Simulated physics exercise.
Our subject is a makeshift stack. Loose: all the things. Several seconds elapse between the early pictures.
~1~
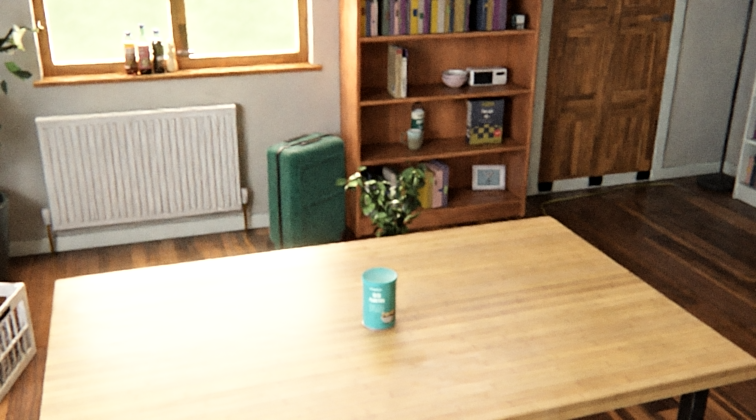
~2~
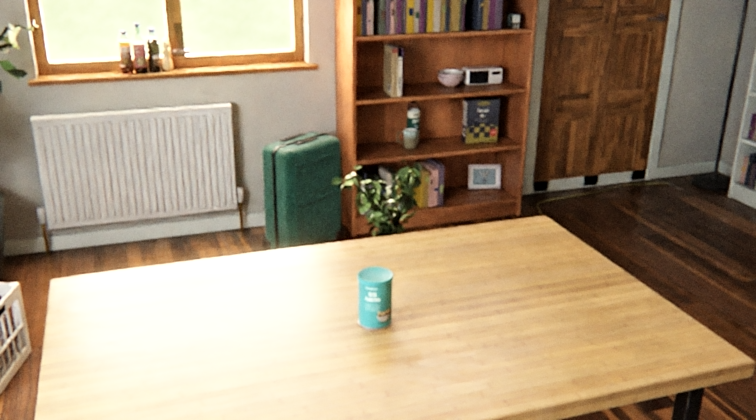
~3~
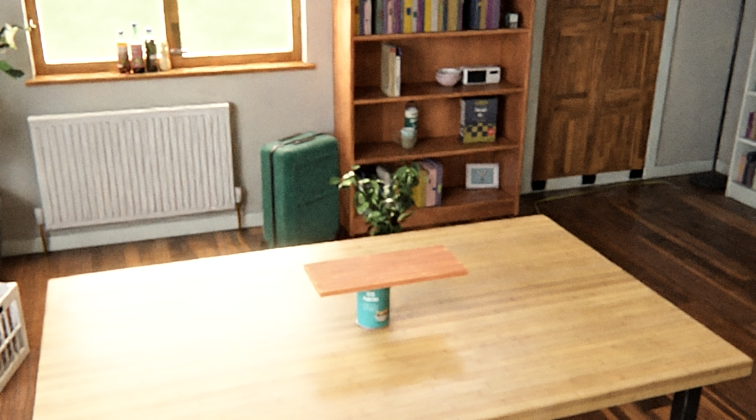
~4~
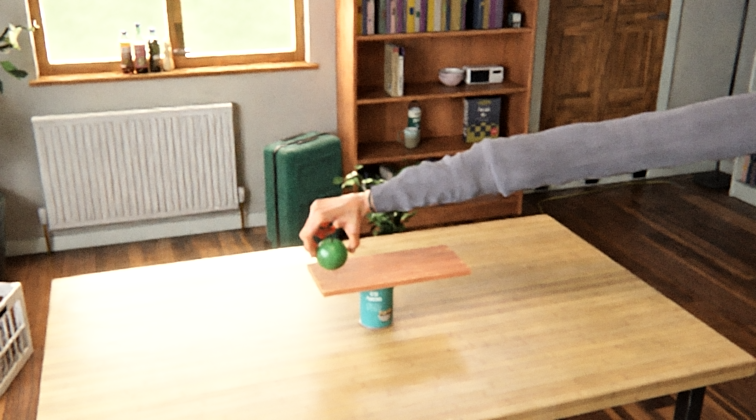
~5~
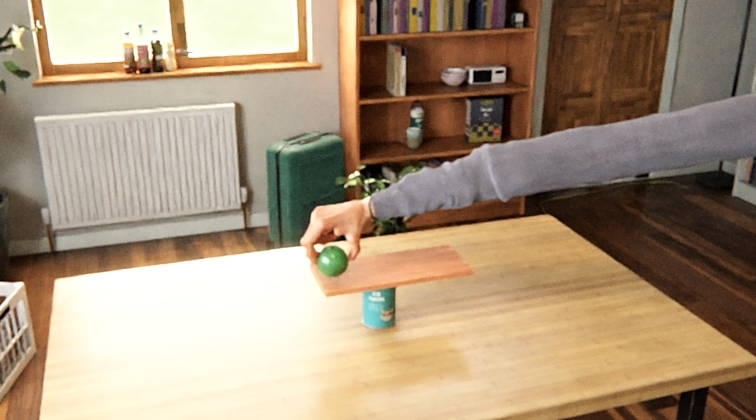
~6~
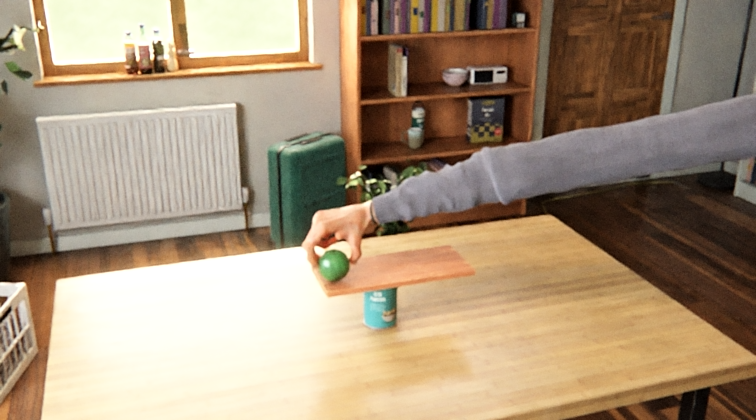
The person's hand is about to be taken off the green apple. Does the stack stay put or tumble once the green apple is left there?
I predict it will be stable.
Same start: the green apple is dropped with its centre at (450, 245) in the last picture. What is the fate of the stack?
Result: The stack tips over.
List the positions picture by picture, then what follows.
In the first frame, the last thing is not in view yet.
In the second frame, the last thing is not in view yet.
In the third frame, the last thing is not in view yet; orange board (386, 269).
The fourth frame shows still above its spot; green apple (332, 254); orange board (389, 269).
The fifth frame shows still above its spot; green apple (332, 261); orange board (391, 269).
The sixth frame shows set down, still held; green apple (334, 265); orange board (393, 270).
Then, 0.20 s on from there, no change.
Then, 0.40 s on from there, green apple resting near (334, 266).
In the end, all 3 unmoved. At the end, from the last picture's camera, green apple near (334, 266). The stack holds.
